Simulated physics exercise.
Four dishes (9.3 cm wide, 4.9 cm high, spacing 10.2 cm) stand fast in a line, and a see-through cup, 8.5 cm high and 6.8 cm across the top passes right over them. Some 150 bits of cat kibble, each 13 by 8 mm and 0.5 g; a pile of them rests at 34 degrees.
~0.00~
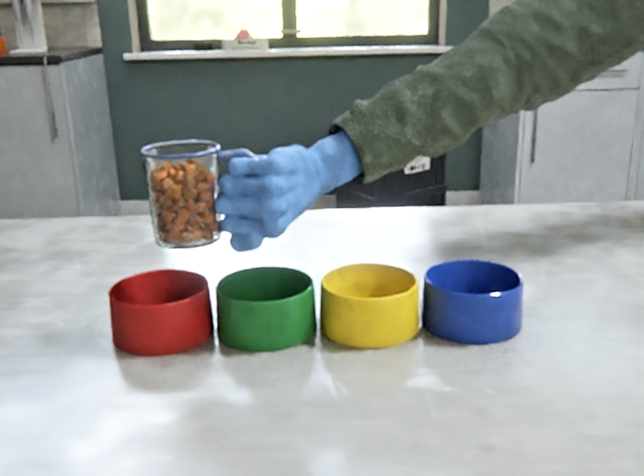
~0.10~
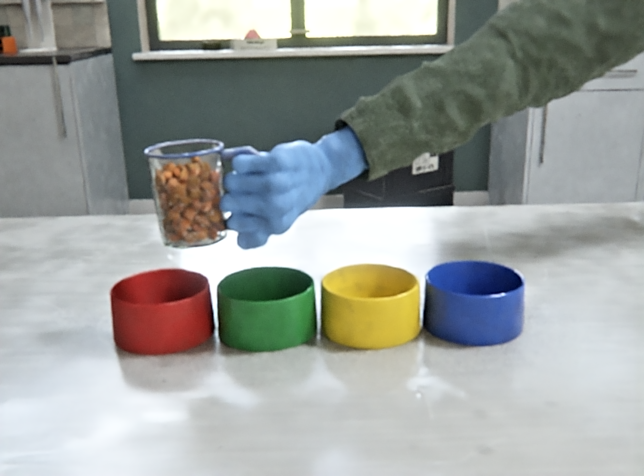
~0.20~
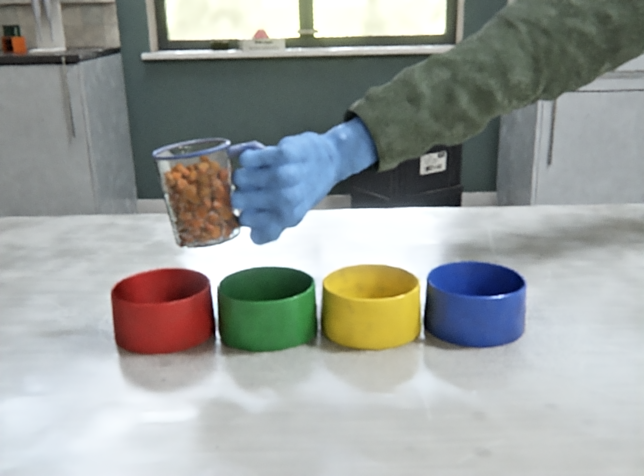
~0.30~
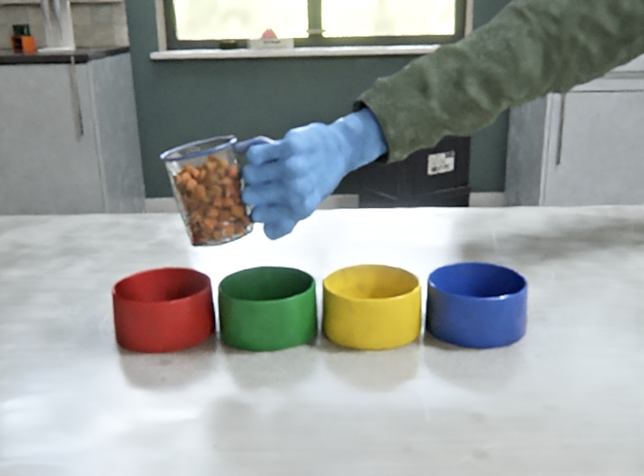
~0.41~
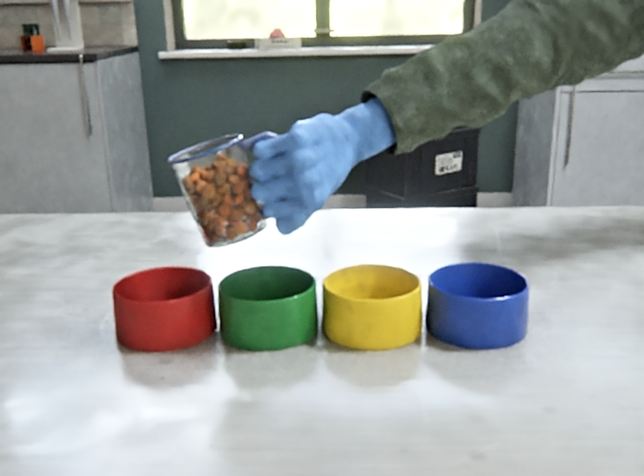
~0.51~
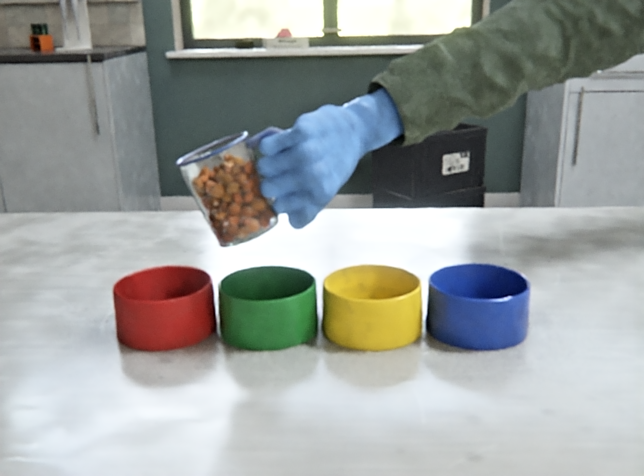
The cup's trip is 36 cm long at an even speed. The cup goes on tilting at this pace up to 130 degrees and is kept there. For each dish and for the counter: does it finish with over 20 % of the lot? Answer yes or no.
Red no, blue no, green no, yellow yes, counter no.
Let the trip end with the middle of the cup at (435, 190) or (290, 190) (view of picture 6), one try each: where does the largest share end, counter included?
Most goes to: Yellow; green.
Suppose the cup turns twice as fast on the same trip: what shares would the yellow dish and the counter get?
Yellow 0, counter 0.
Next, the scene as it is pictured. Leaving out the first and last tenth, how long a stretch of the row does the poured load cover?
Some 7 cm.
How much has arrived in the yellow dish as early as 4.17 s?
Near 85 per cent so far.
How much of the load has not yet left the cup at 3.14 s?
Roughly 0 per cent.
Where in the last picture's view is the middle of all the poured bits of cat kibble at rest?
Around (384, 311).
Then, at 2.09 s, tilt 94 degrees; cup holds 95 %, green 5 %.
Then, at 3.14 s, tilt 130 degrees; cup holds 0 %, blue 5 %, green 5 %, yellow 85 %.
After 4.17 s, tilt 130 degrees; cup holds 0 %, blue 5 %, green 5 %, yellow 85 %.
In the end, at 4.5 s, red 0 %, blue 5 %, green 5 %, yellow 85 %, counter 10 %.
